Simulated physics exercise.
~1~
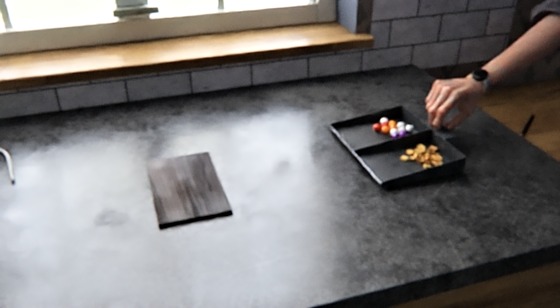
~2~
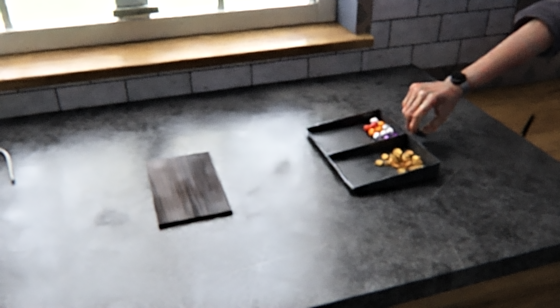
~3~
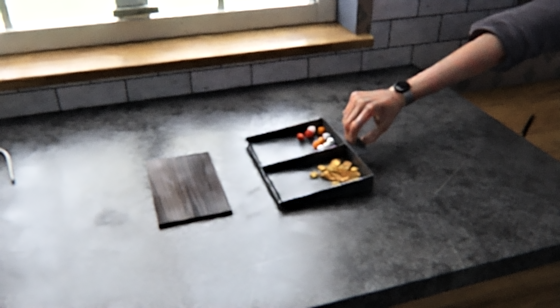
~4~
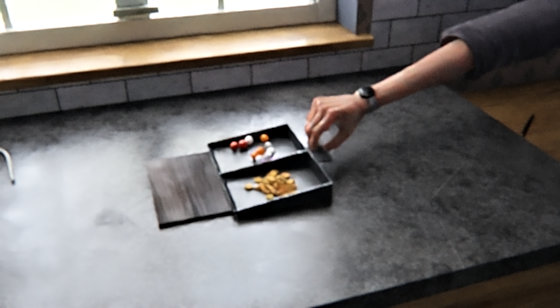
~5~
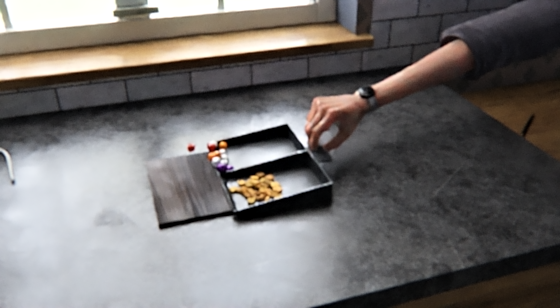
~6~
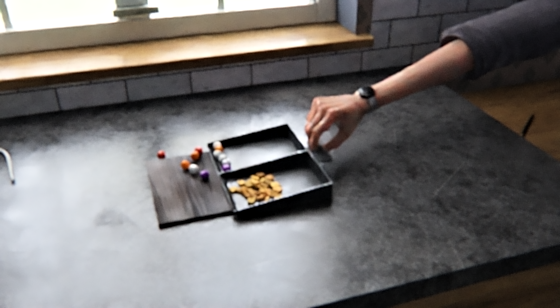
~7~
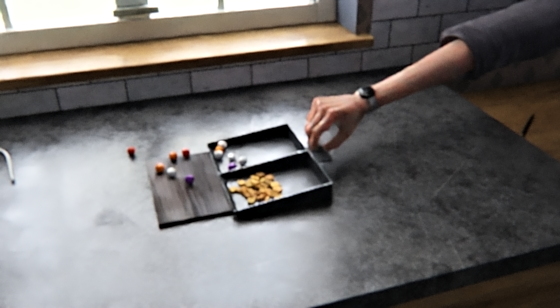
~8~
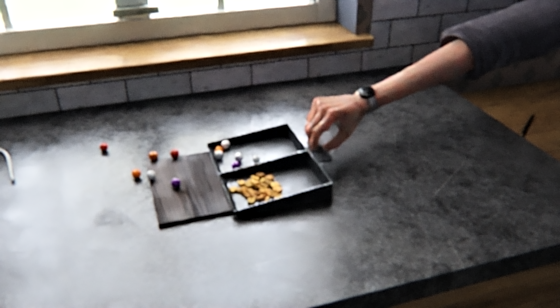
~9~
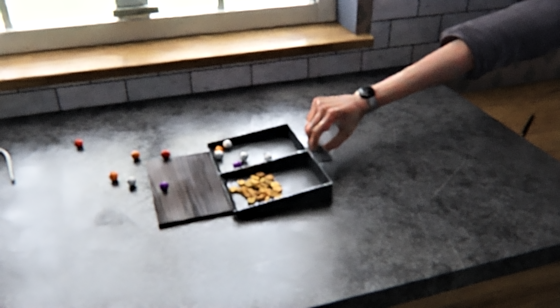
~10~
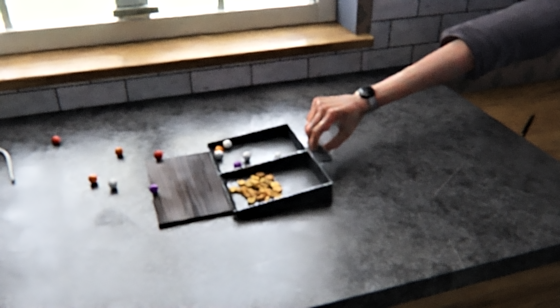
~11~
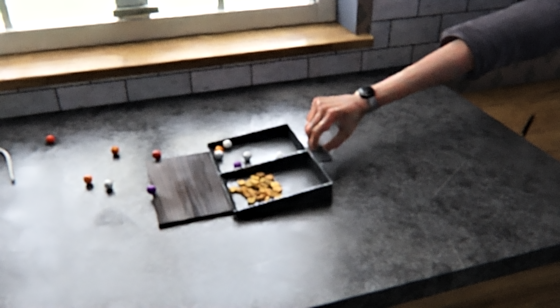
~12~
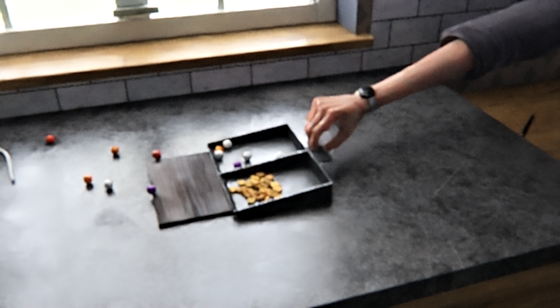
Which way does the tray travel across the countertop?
The tray moves to the left, towards the flat dark board.
